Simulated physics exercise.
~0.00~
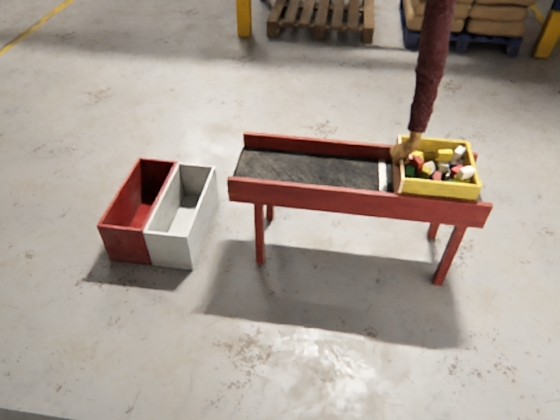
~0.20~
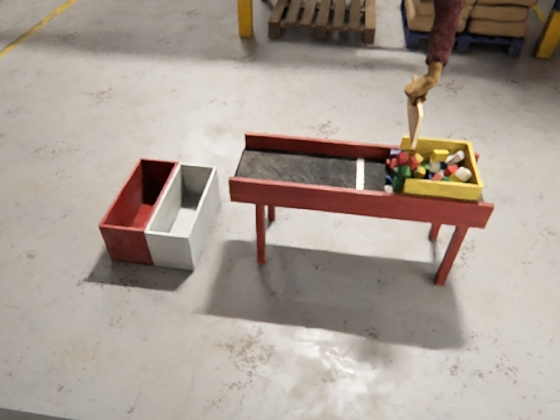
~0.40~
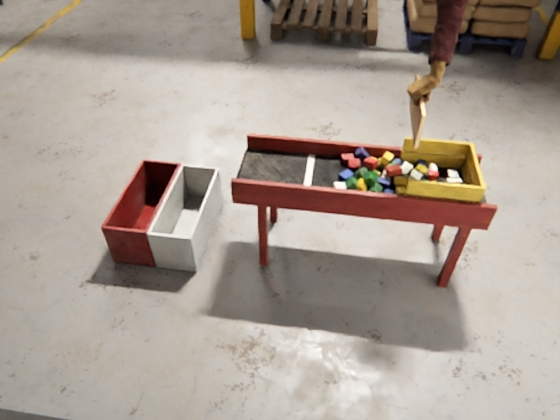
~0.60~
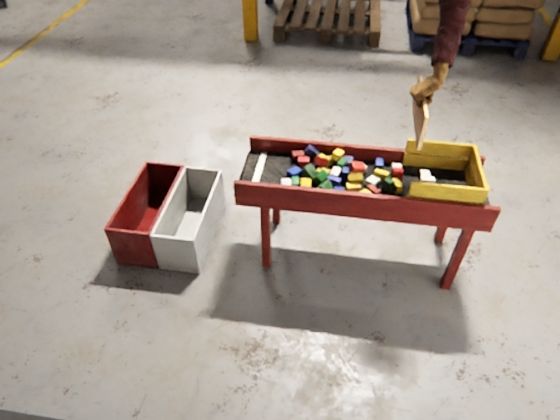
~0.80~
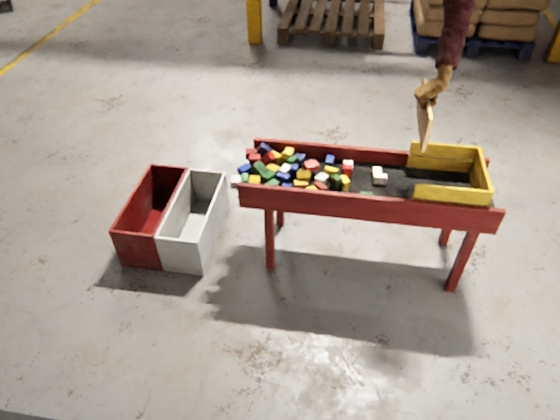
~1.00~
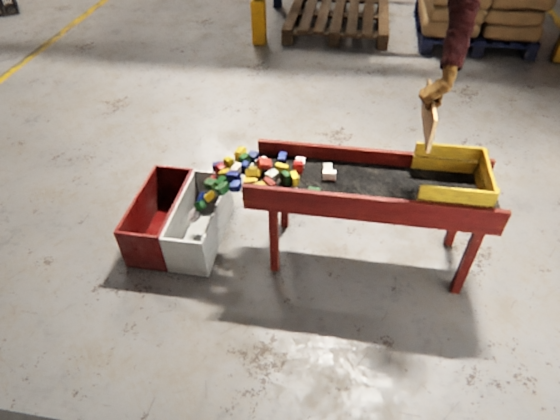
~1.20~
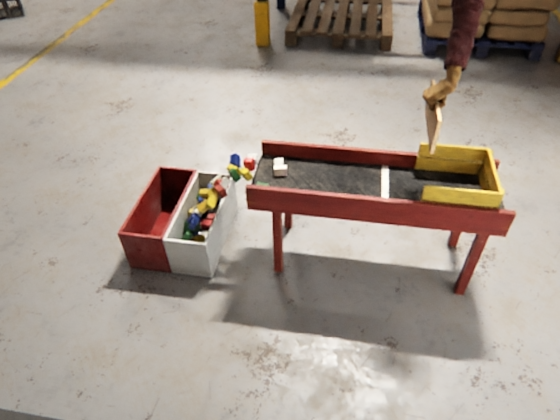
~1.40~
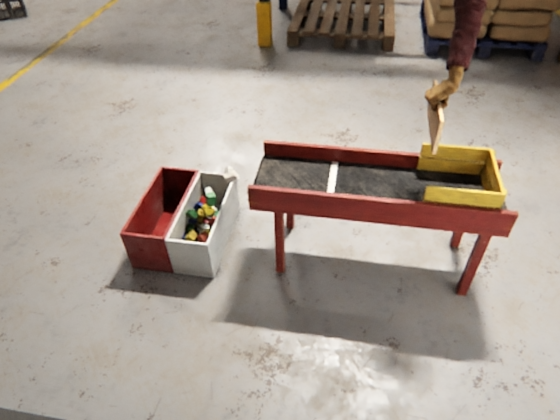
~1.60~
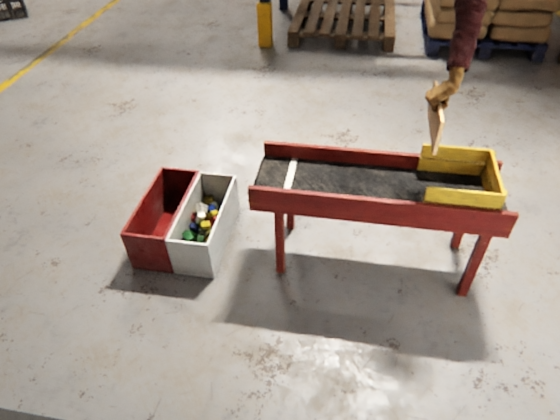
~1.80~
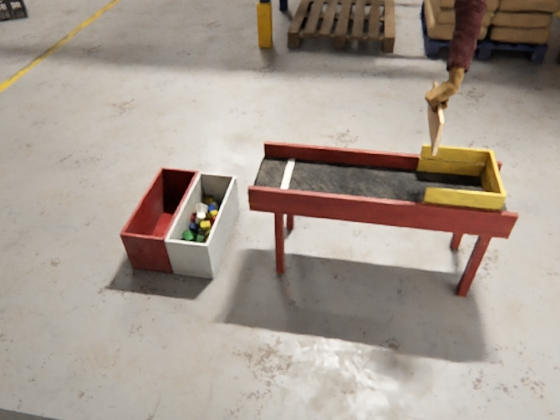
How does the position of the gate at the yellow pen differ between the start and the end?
At the start the gate is lowered at the left side of the yellow pen, closing in the bricks. At the end the gloved hand holds it upright, raised above the pen, leaving the way onto the belt open.
